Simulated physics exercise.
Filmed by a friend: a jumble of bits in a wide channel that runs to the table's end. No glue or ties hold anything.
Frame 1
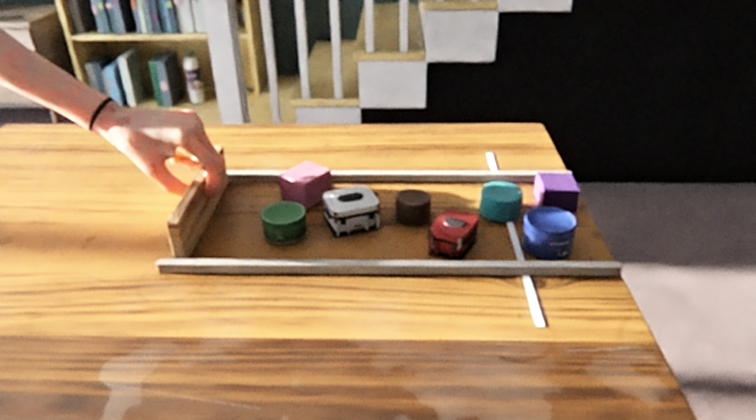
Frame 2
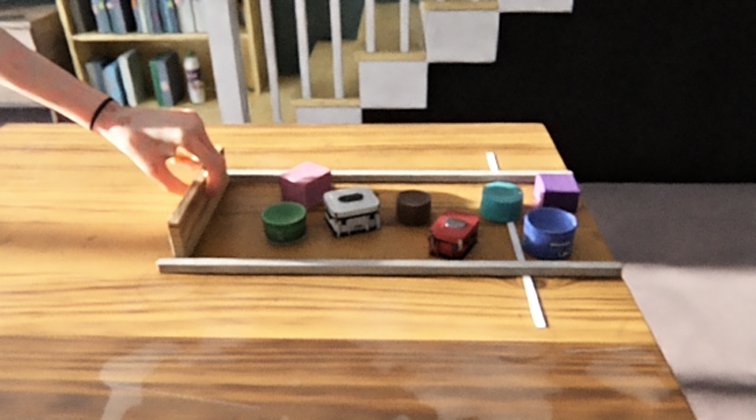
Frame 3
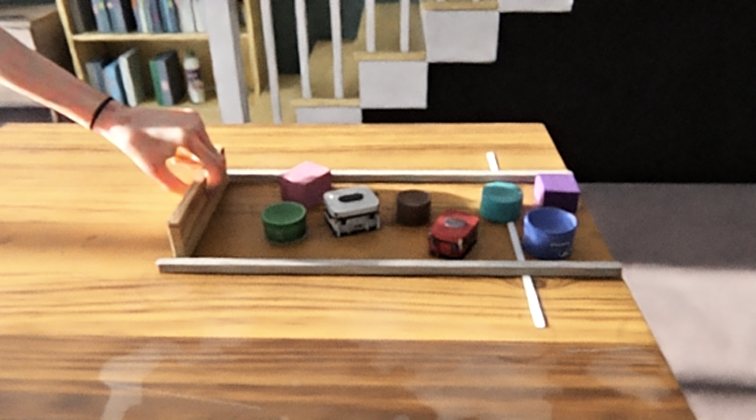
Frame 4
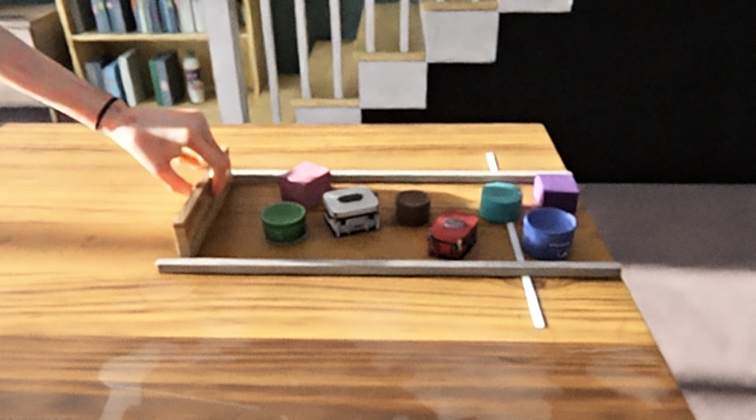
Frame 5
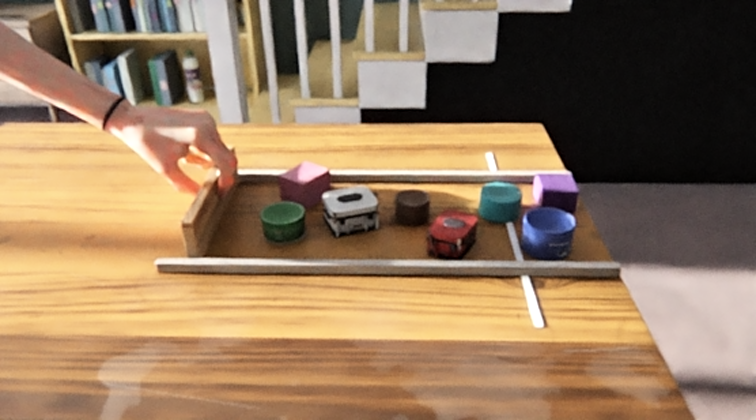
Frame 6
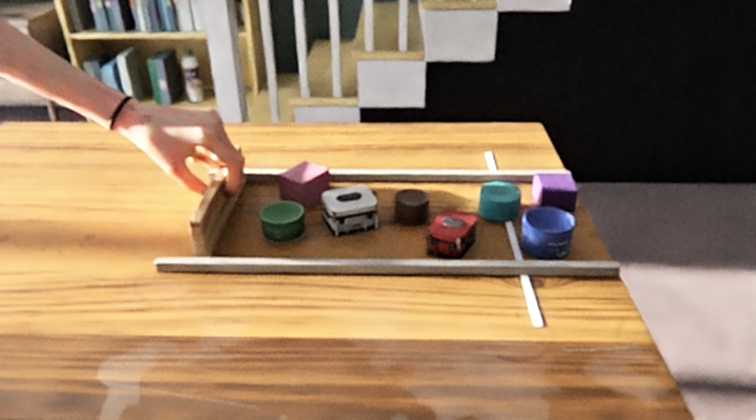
A hand slides a wooden board slightly right along a channel behind several small, still objects.
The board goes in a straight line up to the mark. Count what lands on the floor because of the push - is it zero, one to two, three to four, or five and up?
The count is one to two.
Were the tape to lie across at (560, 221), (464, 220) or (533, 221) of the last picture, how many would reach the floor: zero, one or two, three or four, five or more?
One after another: At least five, none at all, three or four.
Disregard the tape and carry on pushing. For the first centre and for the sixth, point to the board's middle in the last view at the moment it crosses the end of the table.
I'd say close to (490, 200), then close to (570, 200).
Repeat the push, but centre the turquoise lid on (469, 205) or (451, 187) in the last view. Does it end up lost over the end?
First place, it is safe; second place, it is safe.
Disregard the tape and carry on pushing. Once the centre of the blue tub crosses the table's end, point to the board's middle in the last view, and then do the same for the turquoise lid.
Near (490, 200), then near (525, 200).
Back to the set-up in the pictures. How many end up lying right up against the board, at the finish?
3 end up touching it.
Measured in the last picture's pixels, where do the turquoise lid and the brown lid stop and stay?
Final spots - turquoise lid (571, 206), brown lid (552, 188).
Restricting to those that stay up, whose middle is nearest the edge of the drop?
Turquoise lid.
Early on, none off yet; purple block at rest near (555, 192); blue tub at rest near (547, 233); turquoise lid at rest near (500, 202).
A while later, none off yet; purple block moving near (564, 191); blue tub travelled a little near (569, 234); turquoise lid travelled about its own width near (536, 203).
Finally, the number that fall off is one or two; lost, blue tub and purple block.
